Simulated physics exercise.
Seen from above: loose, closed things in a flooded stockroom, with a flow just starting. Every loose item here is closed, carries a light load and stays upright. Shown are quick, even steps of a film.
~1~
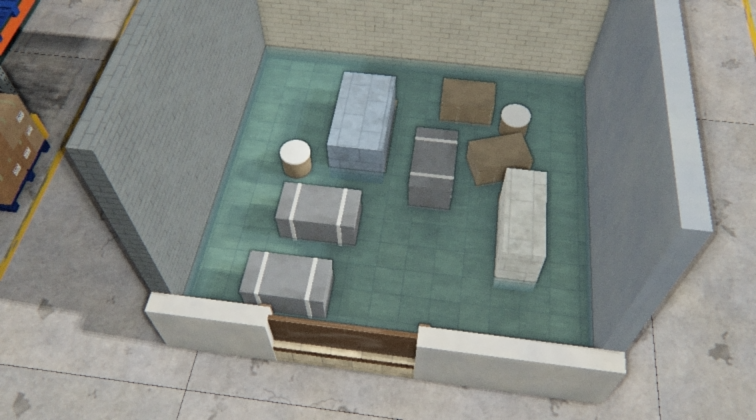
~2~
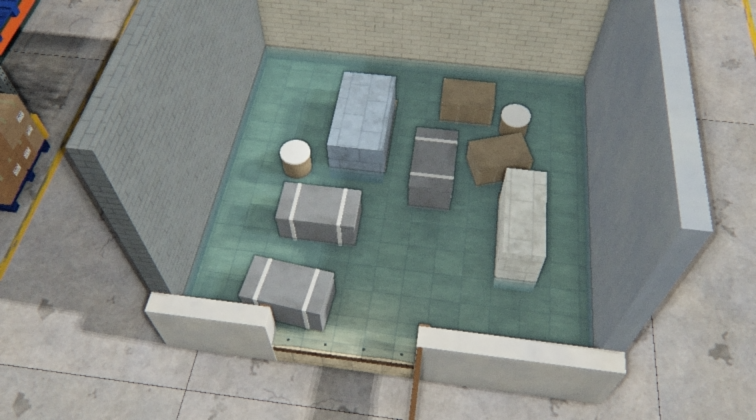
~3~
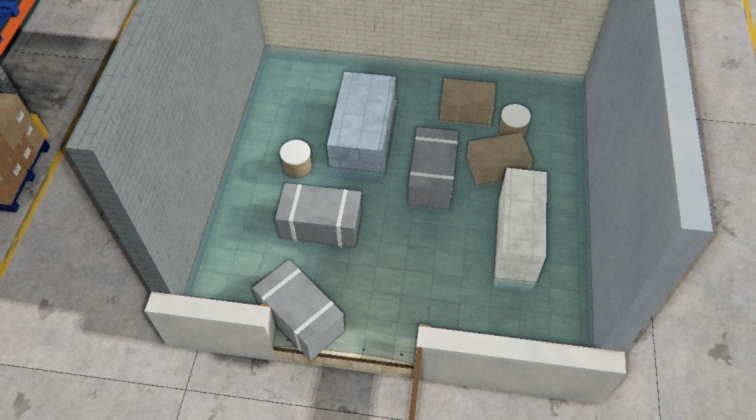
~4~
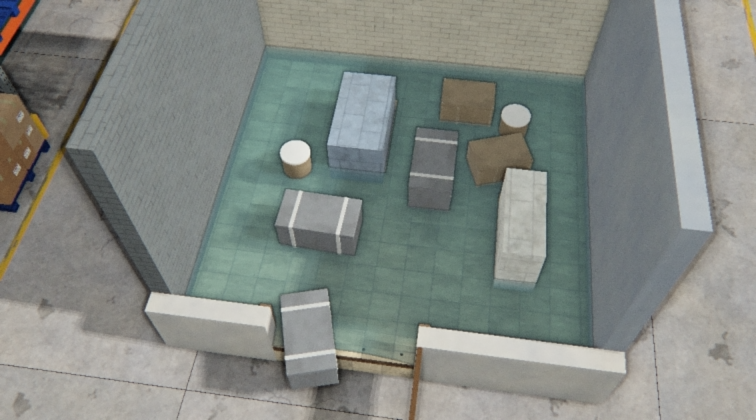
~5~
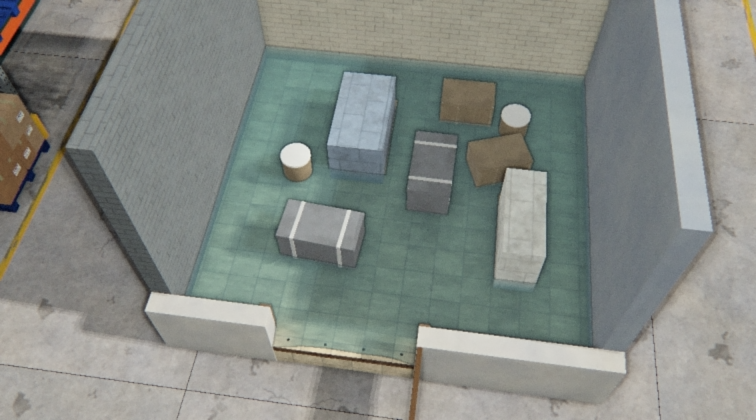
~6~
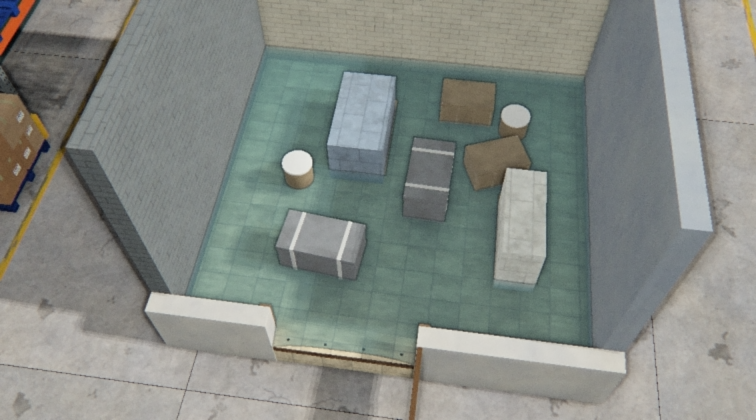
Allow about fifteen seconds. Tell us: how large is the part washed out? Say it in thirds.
What's gone ends up two thirds or over of the lot.
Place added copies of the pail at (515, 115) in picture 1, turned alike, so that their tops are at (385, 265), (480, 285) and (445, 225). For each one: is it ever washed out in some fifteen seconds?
In order: Exits; exits; exits.
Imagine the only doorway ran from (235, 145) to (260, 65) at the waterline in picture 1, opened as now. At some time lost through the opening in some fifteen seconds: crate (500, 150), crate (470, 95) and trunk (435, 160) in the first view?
Going through them in turn: Remains behind; escaped; remains behind.
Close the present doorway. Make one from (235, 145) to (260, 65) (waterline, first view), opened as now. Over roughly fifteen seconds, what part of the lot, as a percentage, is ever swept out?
Estimate: Close to 40 %.
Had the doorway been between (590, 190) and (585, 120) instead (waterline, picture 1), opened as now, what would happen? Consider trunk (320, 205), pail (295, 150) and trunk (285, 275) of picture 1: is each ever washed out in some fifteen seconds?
My answer, each in turn: Not lost, not lost, not lost.
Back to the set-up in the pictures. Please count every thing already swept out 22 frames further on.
I make it 4.
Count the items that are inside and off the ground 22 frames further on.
2.
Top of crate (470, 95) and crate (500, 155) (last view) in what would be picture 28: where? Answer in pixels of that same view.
About (421, 177) and (375, 339).
A moment on, 1 of 7 are out; 6 afloat.
Next, 2 of 7 are out; 5 afloat.
Later, 4 of 7 are out; 2 afloat.
In the end, 5 of 7 are out; 2 afloat.
